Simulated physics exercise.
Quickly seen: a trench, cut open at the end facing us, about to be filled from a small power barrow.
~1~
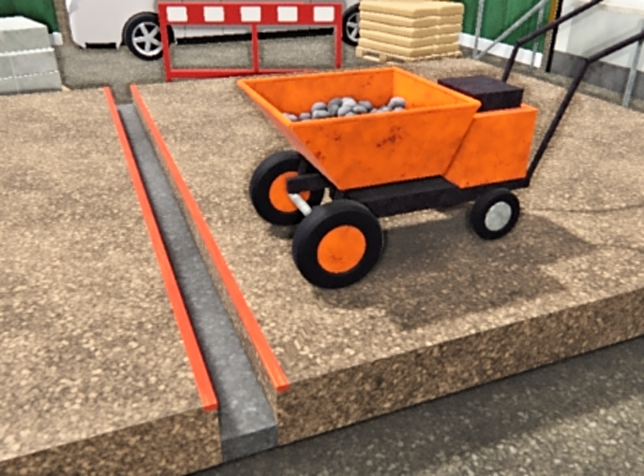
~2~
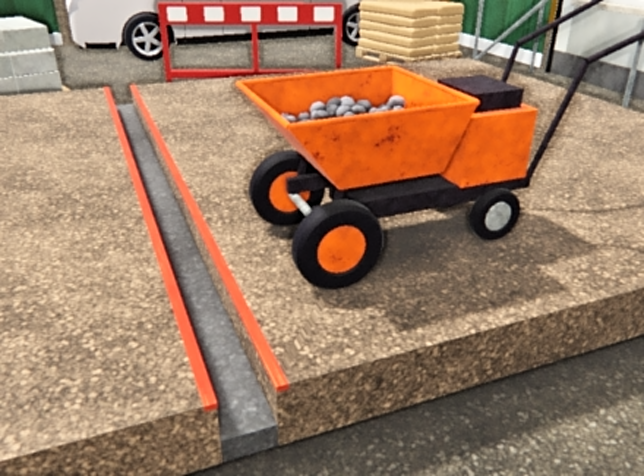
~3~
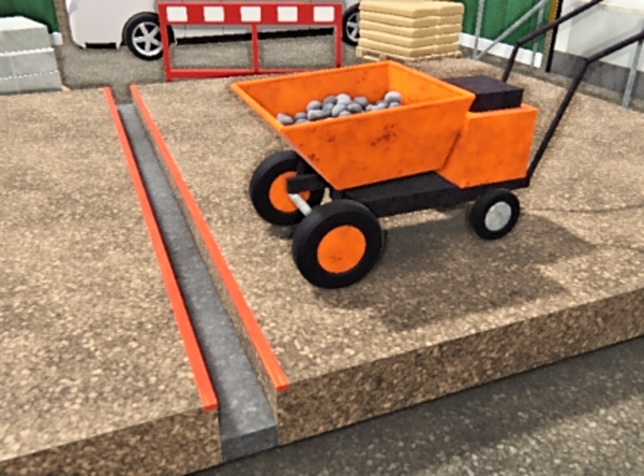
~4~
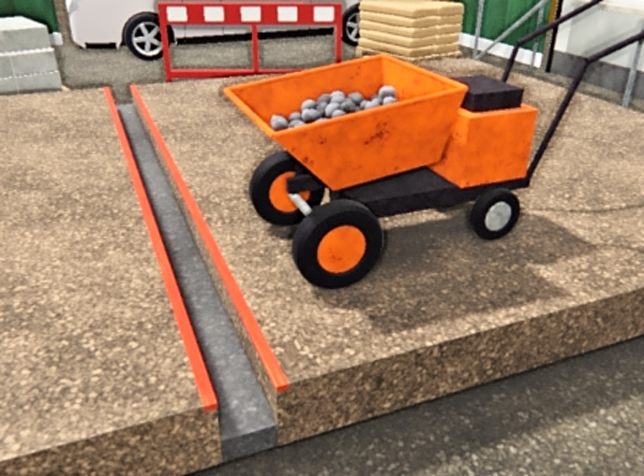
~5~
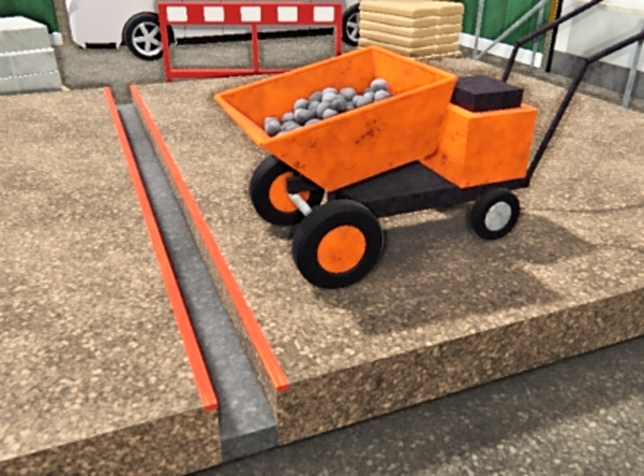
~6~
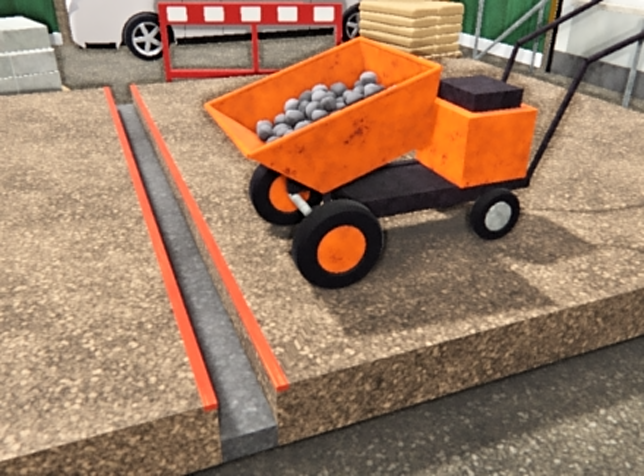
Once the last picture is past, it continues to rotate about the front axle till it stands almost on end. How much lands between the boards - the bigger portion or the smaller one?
The smaller portion lands there.
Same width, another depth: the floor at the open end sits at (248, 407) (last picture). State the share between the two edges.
10 %.
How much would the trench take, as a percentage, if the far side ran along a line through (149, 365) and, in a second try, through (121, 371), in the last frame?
Well, it'd be something like 70 per cent the first time and 100 per cent the second.
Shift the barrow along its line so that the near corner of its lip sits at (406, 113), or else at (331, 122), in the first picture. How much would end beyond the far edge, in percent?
In order: About 0 % and 10 %.
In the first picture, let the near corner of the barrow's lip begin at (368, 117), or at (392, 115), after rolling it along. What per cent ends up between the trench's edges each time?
About 40 per cent, then about 20 per cent.
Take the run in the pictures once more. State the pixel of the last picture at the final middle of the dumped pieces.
About pixel (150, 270).
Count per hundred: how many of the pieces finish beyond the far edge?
Estimate: Some 45 percent.
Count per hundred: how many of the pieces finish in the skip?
40 per cent or so.
Soon after the last picture, skip tipped steeply; all in the skip.
A little later, skip tipped right over; most in the skip; a stray few in or heaped over the trench; a small part beyond it.
Later still, skip tipped right over; about a third in the skip; about a quarter in or heaped over the trench; about half beyond it.
At rest, skip tipped right over; about a third in the skip; about a quarter in or heaped over the trench; about half beyond it.
